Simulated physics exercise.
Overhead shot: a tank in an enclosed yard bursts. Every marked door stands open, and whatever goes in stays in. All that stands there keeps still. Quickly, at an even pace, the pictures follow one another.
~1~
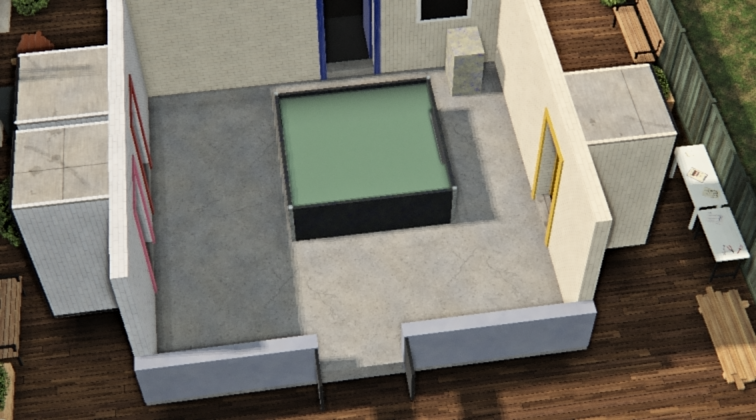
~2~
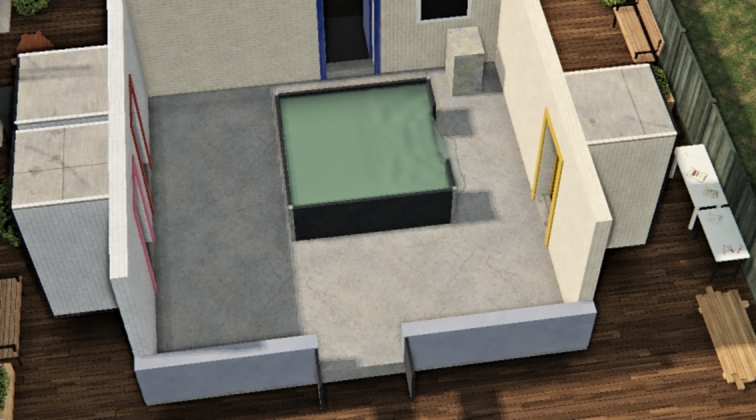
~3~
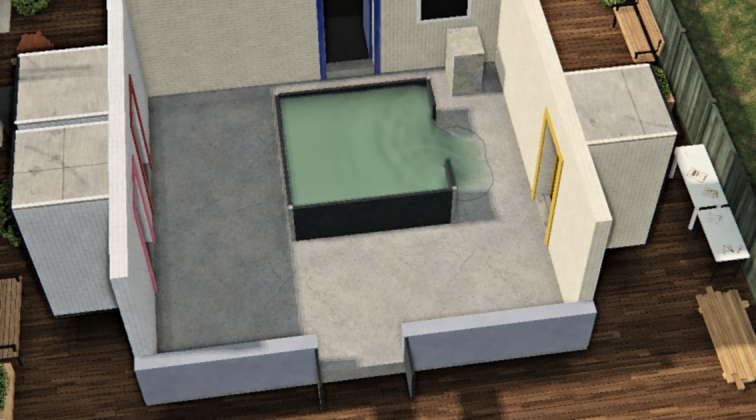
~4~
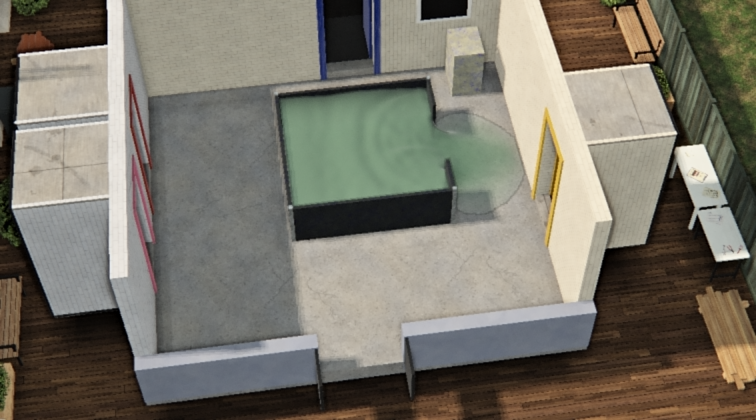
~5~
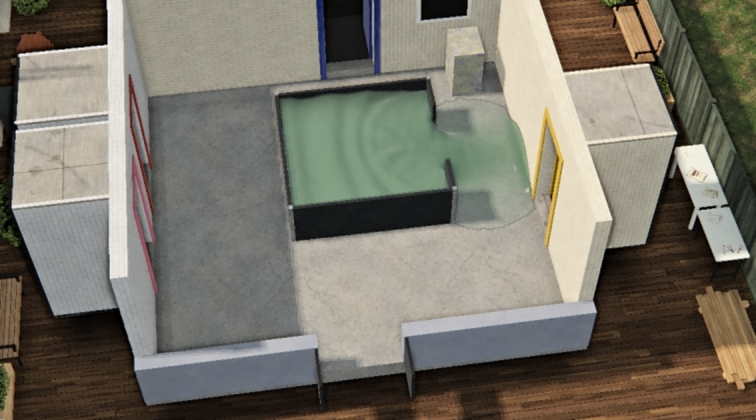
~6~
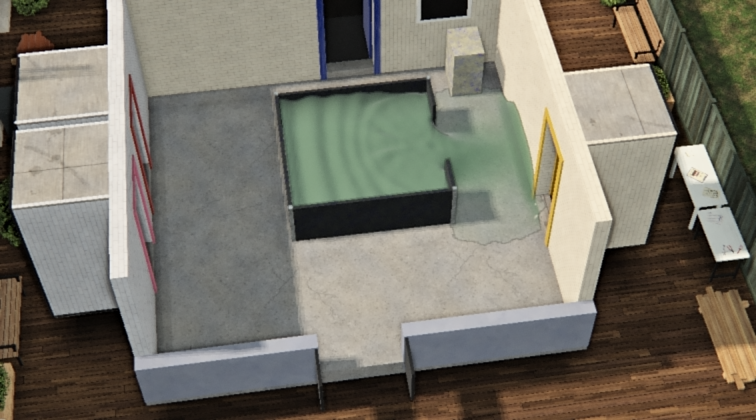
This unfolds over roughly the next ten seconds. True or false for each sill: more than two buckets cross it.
Yellow door - true; blue door - false; pink door - true; red door - false.
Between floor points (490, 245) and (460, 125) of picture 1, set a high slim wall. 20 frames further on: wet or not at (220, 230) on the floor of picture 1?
That spot would be high and dry.
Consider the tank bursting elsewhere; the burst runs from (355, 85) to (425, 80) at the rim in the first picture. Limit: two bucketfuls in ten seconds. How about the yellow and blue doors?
Yellow door: Falls short; blue door: Exceeds the limit.
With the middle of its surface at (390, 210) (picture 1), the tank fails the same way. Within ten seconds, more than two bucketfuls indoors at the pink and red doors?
Pink door: Falls short; red door: Falls short.
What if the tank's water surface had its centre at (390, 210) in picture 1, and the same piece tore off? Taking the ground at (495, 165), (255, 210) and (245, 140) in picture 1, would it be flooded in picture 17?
Soaked, parched, parched.
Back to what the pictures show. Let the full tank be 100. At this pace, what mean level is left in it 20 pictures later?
Close to 50 %.
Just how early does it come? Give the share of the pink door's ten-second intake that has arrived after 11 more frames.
Share at that point: Roughly 0 %.
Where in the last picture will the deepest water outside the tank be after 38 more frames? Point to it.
I'd point to about (493, 65).
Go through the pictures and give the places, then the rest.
In the first picture, the tank at (363, 143) is whole and still.
In the second picture, the front is at a hidden place, out from the gap at (438, 153).
In the third picture, the front is at (486, 185), out from the gap at (438, 155).
In the fourth picture, water pours out at (438, 156) and has run to (511, 140).
In the fifth picture, the front is at (533, 205), out from the gap at (438, 155).
In the sixth picture, the front is at (539, 227), out from the gap at (438, 155).
A moment on, water covers 20 % of the floor; the yellow door under two buckets in, the blue door not reached, the pink door not reached, the red door not reached.
Next, water covers 35 % of the floor; the yellow door over two buckets in, the blue door wet at the sill, nothing in, the pink door not reached, the red door not reached.
Then, water covers 60 % of the floor; the yellow door over two buckets in, the blue door wet at the sill, nothing in, the pink door not reached, the red door not reached.
Later, water covers 95 % of the floor; the yellow door far over two buckets in, the blue door wet at the sill, nothing in, the pink door under two buckets in, the red door wet at the sill, nothing in.
In the end, water covers 100 % of the floor; the yellow door far over two buckets in, the blue door wet at the sill, nothing in, the pink door far over two buckets in, the red door wet at the sill, nothing in.
